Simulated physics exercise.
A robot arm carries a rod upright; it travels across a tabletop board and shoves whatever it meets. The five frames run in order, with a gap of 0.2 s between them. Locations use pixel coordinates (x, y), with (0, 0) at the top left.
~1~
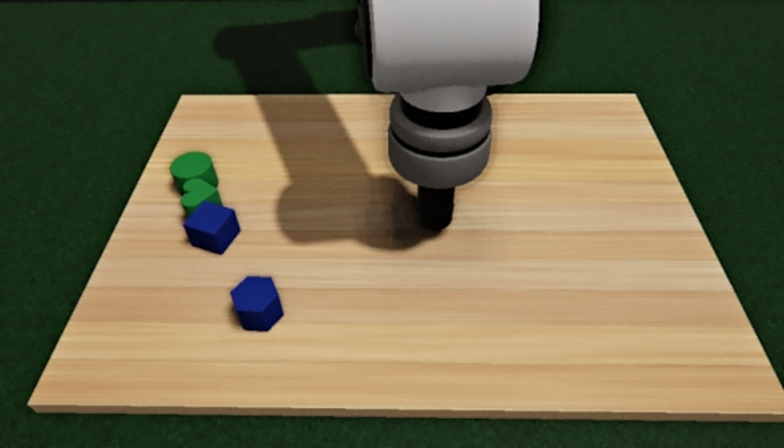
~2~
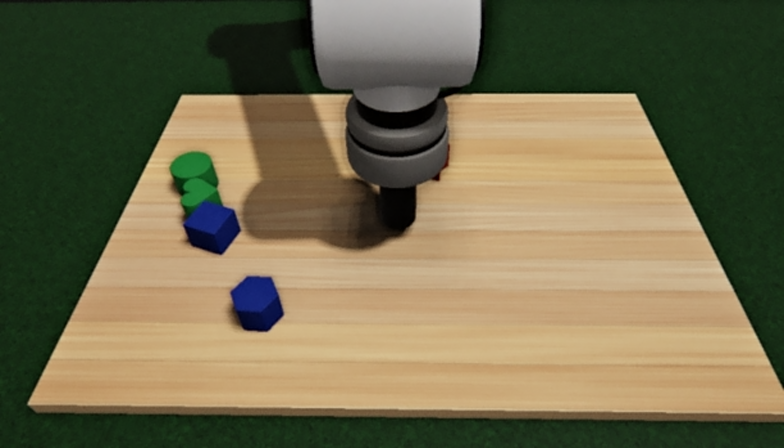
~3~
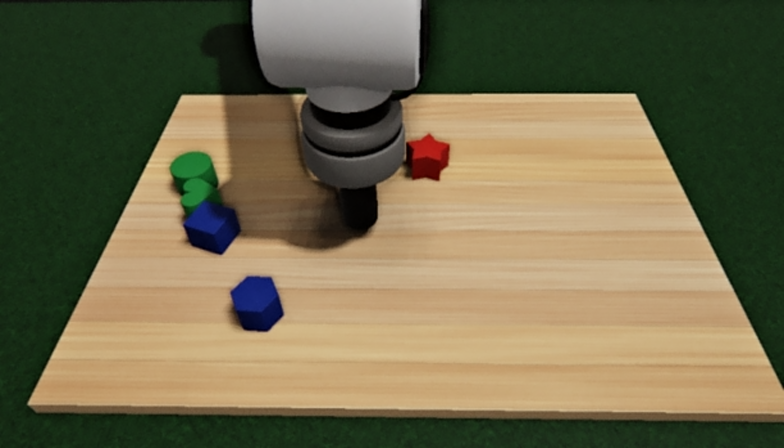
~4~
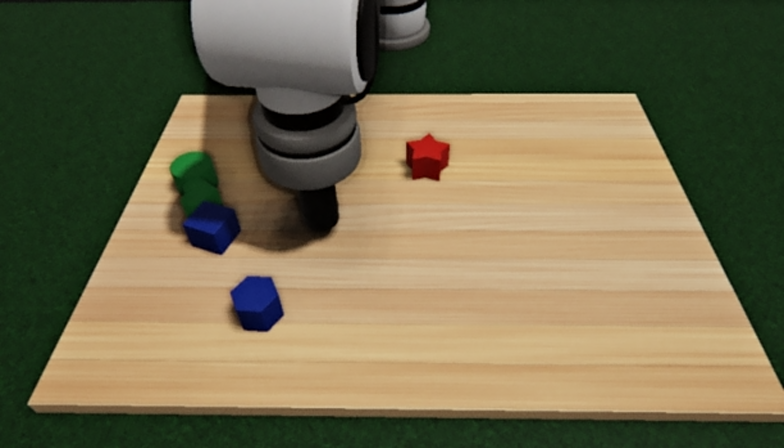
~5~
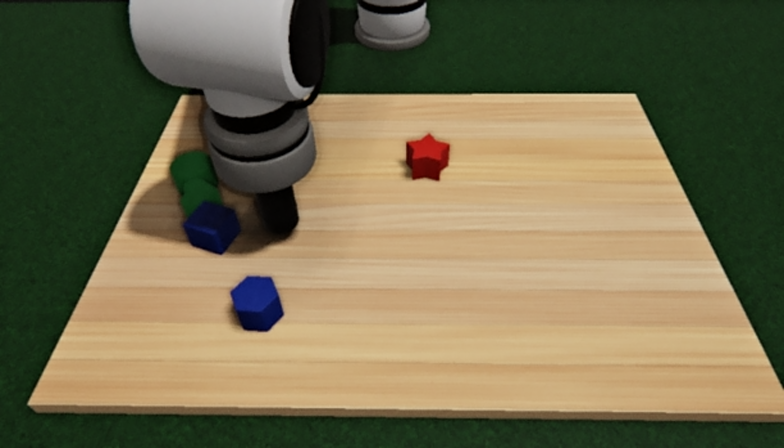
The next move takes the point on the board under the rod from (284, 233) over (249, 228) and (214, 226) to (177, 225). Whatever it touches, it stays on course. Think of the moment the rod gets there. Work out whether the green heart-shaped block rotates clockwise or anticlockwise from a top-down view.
From overhead, the rotation is clockwise.
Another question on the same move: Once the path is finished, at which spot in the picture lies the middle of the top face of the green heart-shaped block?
About (159, 184).
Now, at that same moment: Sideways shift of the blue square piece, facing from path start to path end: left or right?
It's pushed left.
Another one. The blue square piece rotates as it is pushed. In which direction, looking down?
Counter-clockwise, from overhead.
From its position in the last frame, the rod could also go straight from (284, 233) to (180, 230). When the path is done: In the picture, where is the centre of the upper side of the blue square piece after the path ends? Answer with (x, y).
That would be at about pixel (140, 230).
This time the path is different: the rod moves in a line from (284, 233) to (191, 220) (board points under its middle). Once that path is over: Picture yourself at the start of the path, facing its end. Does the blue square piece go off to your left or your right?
It's pushed left.
The first path, step by step. One third of the way, rod at (245, 218); green heart-shaped block at (193, 190), turned 15° clockwise; blue square piece at (199, 218).
Two thirds of the way, rod at (209, 215); green round block at (188, 162); green heart-shaped block at (184, 189), turned 15° clockwise; blue square piece at (172, 224), turned 65° anticlockwise.
At the end, rod at (173, 215); green round block at (187, 160); green heart-shaped block at (159, 184), turned 30° clockwise; blue square piece at (153, 230), turned 100° anticlockwise.
